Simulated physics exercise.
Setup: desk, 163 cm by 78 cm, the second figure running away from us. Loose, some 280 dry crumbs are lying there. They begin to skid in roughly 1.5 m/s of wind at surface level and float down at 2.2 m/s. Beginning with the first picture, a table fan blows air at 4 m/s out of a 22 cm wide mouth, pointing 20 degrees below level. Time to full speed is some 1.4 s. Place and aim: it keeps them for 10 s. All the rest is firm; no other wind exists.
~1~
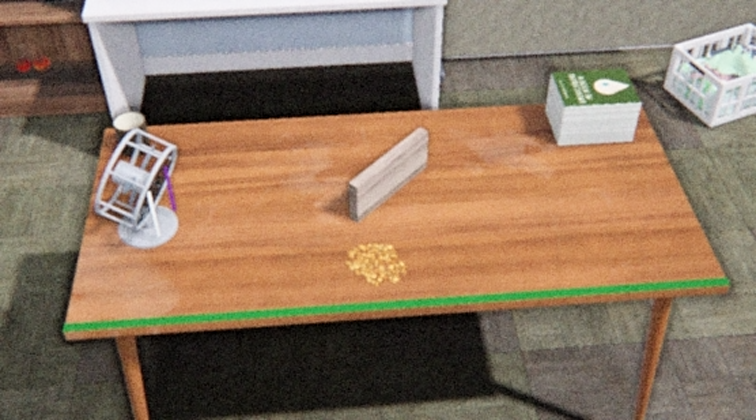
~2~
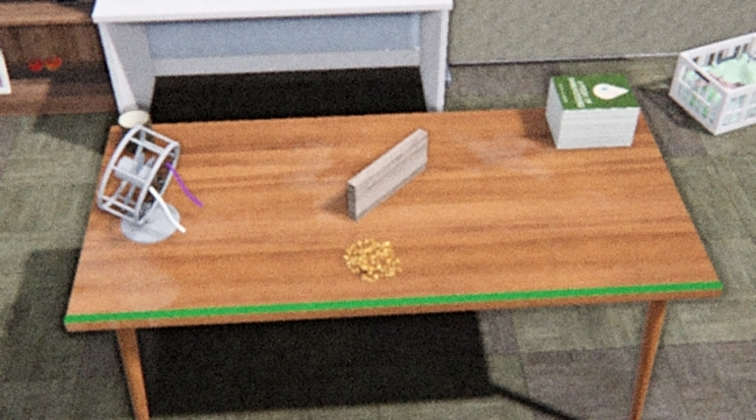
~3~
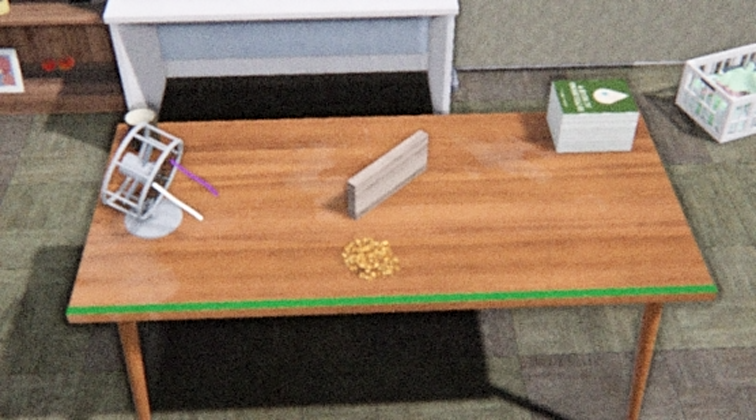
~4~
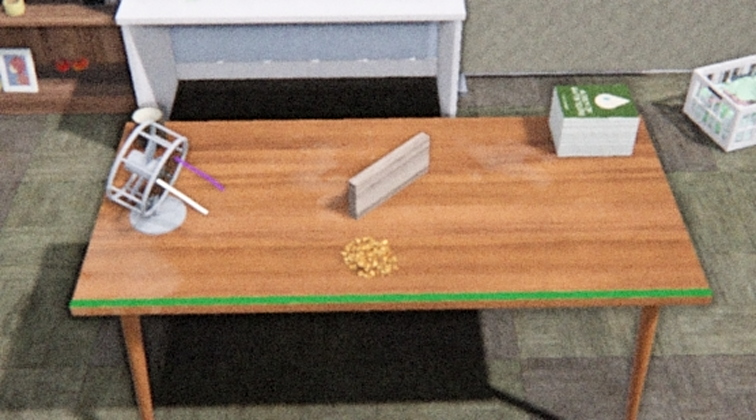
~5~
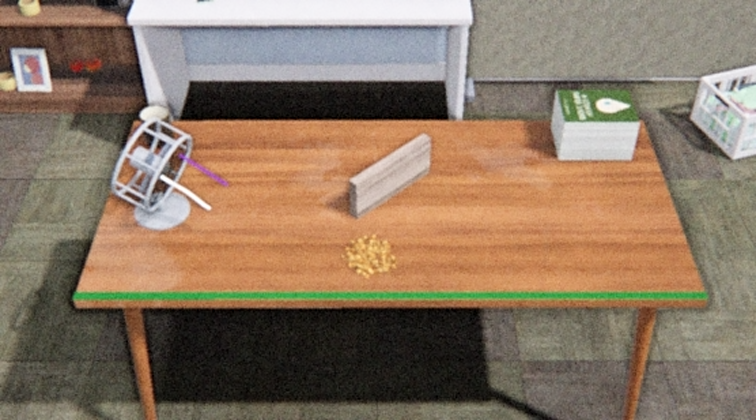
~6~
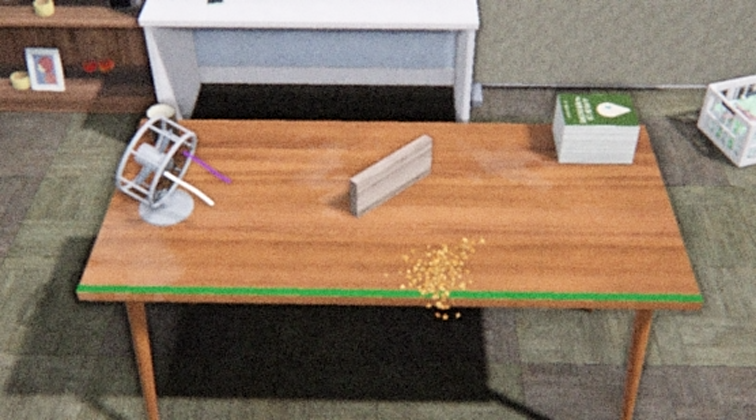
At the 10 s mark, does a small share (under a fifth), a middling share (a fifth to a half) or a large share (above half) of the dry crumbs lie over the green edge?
A large share.
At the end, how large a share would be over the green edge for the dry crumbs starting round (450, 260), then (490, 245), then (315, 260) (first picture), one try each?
40, 0 and 80 in a hundred, respectively.
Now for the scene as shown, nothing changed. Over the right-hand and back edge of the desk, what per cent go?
I'd say near 20 percent right-hand and close to 0 percent back.
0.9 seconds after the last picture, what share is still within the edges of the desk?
Some 5 per cent.
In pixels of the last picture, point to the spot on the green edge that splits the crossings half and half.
Close to pixel (496, 299).
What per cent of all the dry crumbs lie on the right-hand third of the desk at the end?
Roughly 2 in a hundred.
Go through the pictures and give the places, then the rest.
In the first frame, the middle of the dry crumbs is near (375, 265), none has stirred yet and the mouth of the table fan is at (137, 180).
In the second frame, the middle of the dry crumbs is near (371, 262), none has stirred yet and the green edge is centred on (399, 306).
In the third frame, the middle of the dry crumbs is near (369, 261), none has stirred yet, the top of a board is at (389, 157) and the top of a mug is at (140, 116).
In the fourth frame, the middle of the dry crumbs is near (369, 259) and none has stirred yet.
In the fifth frame, the middle of the dry crumbs is near (369, 259) and about 5 % have left their places.
In the sixth frame, the middle of the dry crumbs is near (440, 271), the farthest in sight from the table fan is at (458, 316) and all have left their places.
Then, 0.9 s after the last picture, 7 % are on the move or not yet settled, 76 % are over the green edge.
Then, 2.1 s after the last picture, 5 % are on the move or not yet settled, 76 % are over the green edge.
Then, 4.4 s after the last picture, 3 % are on the move or not yet settled, 76 % are over the green edge.
Then, 8.9 s after the last picture, at the end, 76 % are over the green edge.
